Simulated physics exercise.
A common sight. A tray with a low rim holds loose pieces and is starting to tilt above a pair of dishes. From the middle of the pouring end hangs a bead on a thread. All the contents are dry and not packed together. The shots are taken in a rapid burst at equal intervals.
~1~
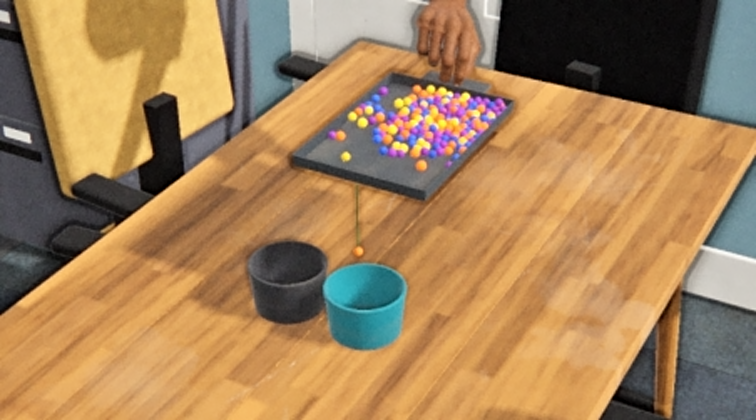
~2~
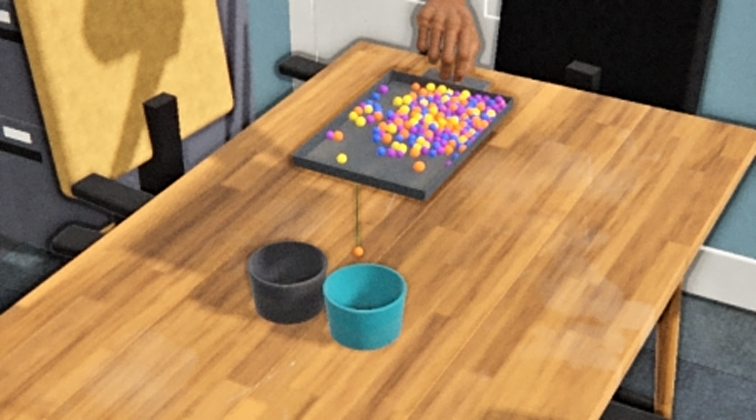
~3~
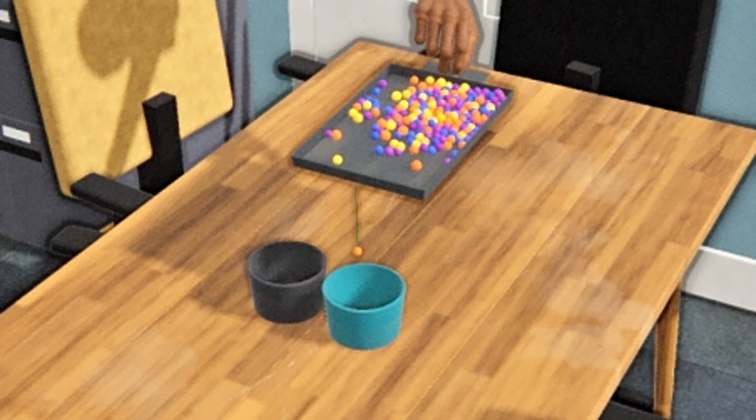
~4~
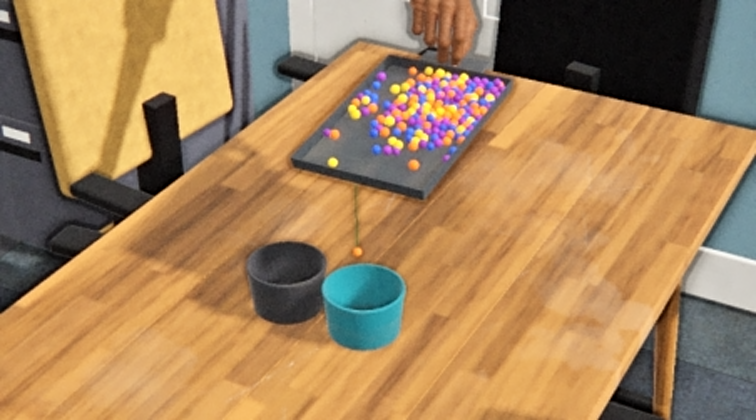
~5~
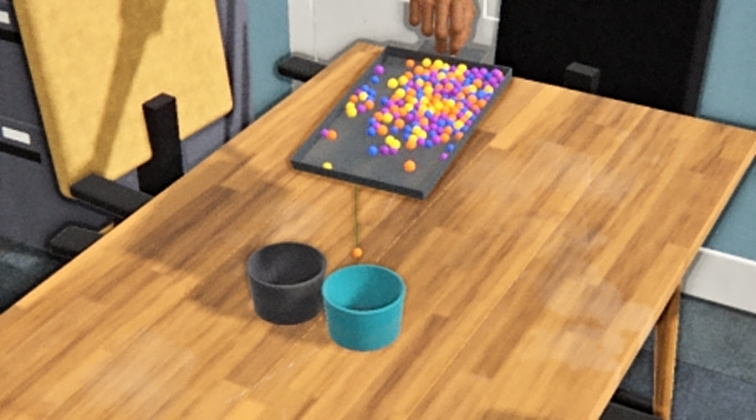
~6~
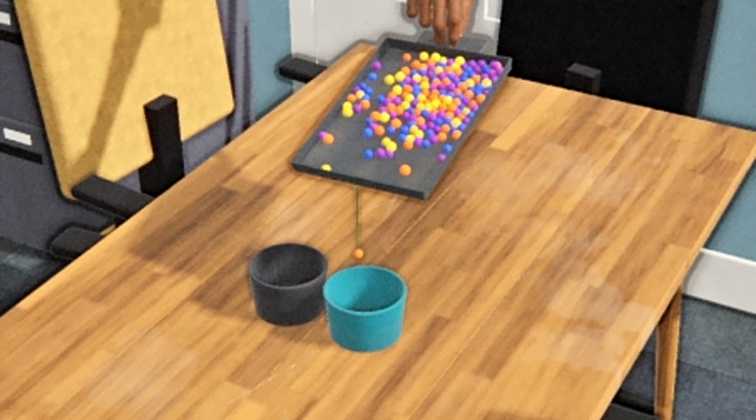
At the start, a hand holds the far end of a dark tray of colourful beads above a wooden table, near a black dish and a teal dish. The hand then gradually raises that end, tilting the tray, and the beads shift slightly while the hanging orange bead stays nearly still.
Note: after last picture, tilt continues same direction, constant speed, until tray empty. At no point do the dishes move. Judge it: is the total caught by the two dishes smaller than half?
No.
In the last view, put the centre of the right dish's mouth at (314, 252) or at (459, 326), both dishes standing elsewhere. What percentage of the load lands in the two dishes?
Roughly 40% first, roughly 10% second.
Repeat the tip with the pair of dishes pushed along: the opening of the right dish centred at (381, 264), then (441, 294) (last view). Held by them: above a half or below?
Taking them in turn, it's short of half and then short of half.
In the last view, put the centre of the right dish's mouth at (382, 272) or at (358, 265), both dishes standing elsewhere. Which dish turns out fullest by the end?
In turn: The left-hand dish; left.
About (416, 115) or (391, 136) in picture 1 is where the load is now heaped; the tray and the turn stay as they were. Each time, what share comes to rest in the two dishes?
Estimate: 90 % first, 90 % second.
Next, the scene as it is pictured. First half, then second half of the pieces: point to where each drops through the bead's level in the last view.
The opening half passes (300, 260), the closing half (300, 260).
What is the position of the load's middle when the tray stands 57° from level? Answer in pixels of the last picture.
Near (340, 163).
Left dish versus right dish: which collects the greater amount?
Noted: Left of the pair.
Soon, tray tipped steeply; most on the tray; a stray few in the right dish; a small part in the left dish; a stray few outside both; a small part in the air.
A while on, tray tipped right over; about a quarter on the tray; a small part in the right dish; about a third in the left dish; a small part outside both; about a quarter in the air.
Towards the end, tray tipped past a quarter turn; about a quarter in the right dish; about two thirds in the left dish; a small part outside both.
Finally, tray tipped past a quarter turn; about a quarter in the right dish; about two thirds in the left dish; a small part outside both.
